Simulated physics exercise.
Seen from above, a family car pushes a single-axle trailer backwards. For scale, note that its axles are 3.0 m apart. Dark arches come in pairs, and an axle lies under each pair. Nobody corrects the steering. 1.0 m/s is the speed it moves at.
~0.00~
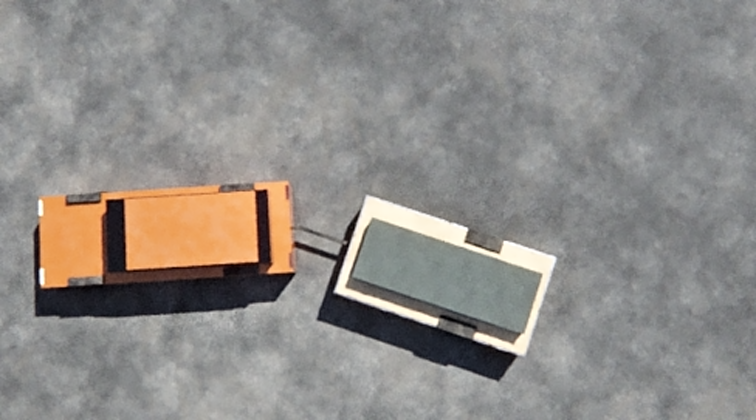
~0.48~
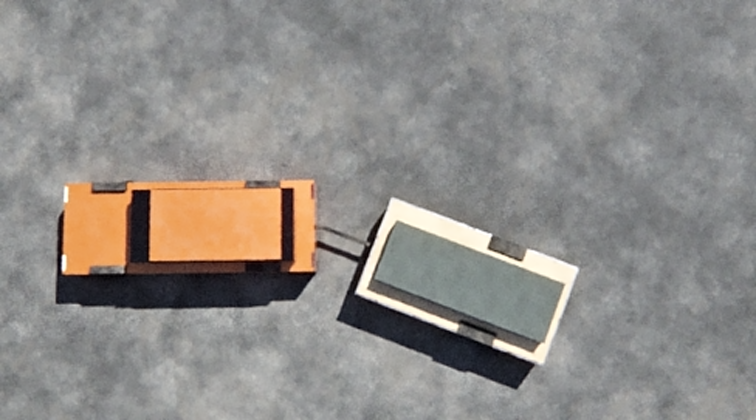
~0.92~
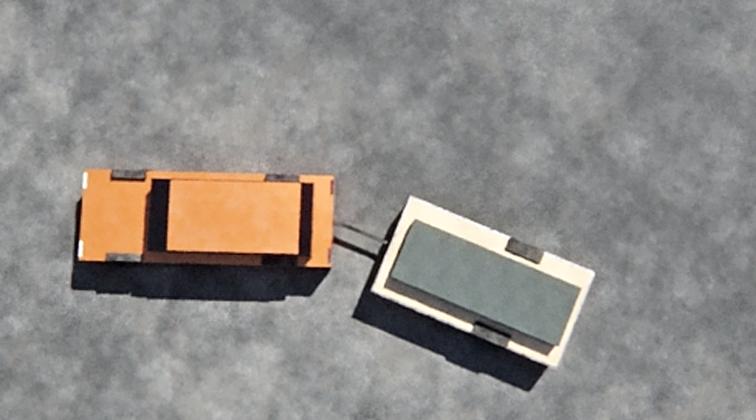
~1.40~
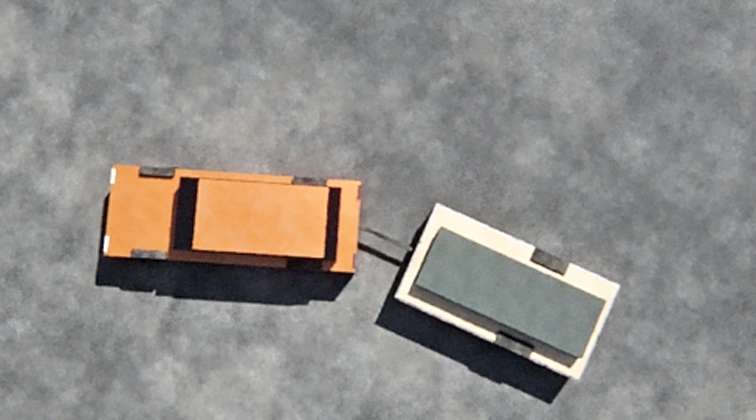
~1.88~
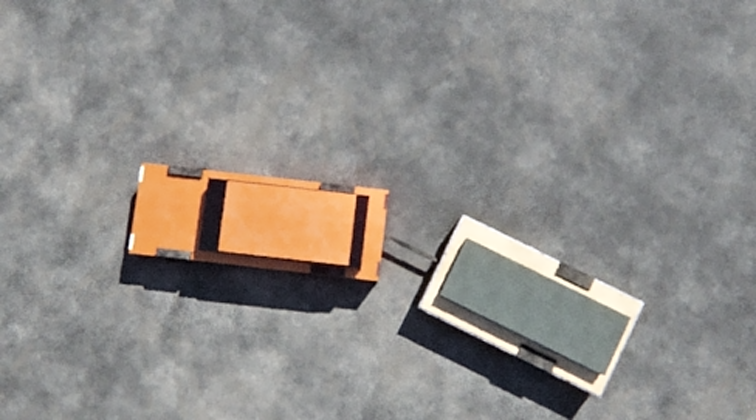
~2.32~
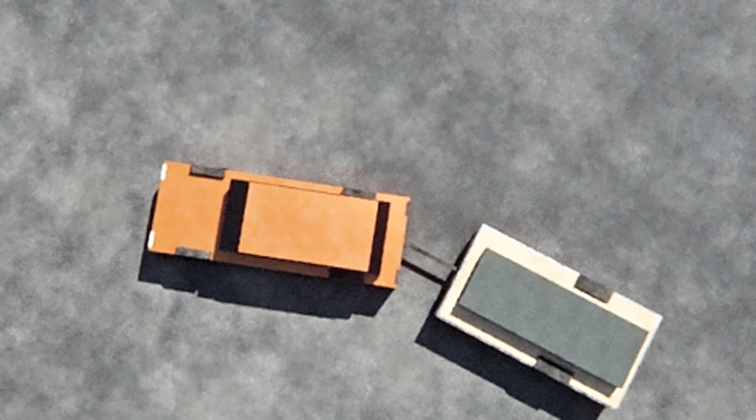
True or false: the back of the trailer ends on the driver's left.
False.
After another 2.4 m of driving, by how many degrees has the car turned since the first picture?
Heading change: Around 26°.
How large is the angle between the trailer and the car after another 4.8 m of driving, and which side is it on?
Roughly 0 degrees to the car's left.
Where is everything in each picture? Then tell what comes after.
In the first frame, car's middle (156, 233), trailer's axle (471, 284); tail 22° to the car's left; front wheels 16° left.
In the second frame, car's middle (181, 225), trailer's axle (492, 291); tail 22° to the car's left.
In the third frame, car's middle (199, 216), trailer's axle (508, 292); tail 21° to the car's left.
In the fourth frame, car's middle (226, 216), trailer's axle (532, 303); tail 20° to the car's left.
In the fifth frame, car's middle (253, 219), trailer's axle (556, 317); tail 20° to the car's left.
In the sixth frame, car's middle (274, 221), trailer's axle (574, 329); tail 19° to the car's left.
By 4.7 s, the tail is 13° to the car's left, the car has turned 25° and the trailer's axle is at (678, 392) of the last picture.
By 7.1 s, the tail is 2° to the car's left, the car has turned 38° and the trailer's axle is out of the picture.
By 9.4 s, the tail is 20° to the car's right, the car has turned 51° and the trailer's axle is out of the picture.
By 11.8 s, the tail is 59° to the car's right, the car has turned 63° and the trailer's axle is out of the picture; it has jack-knifed.
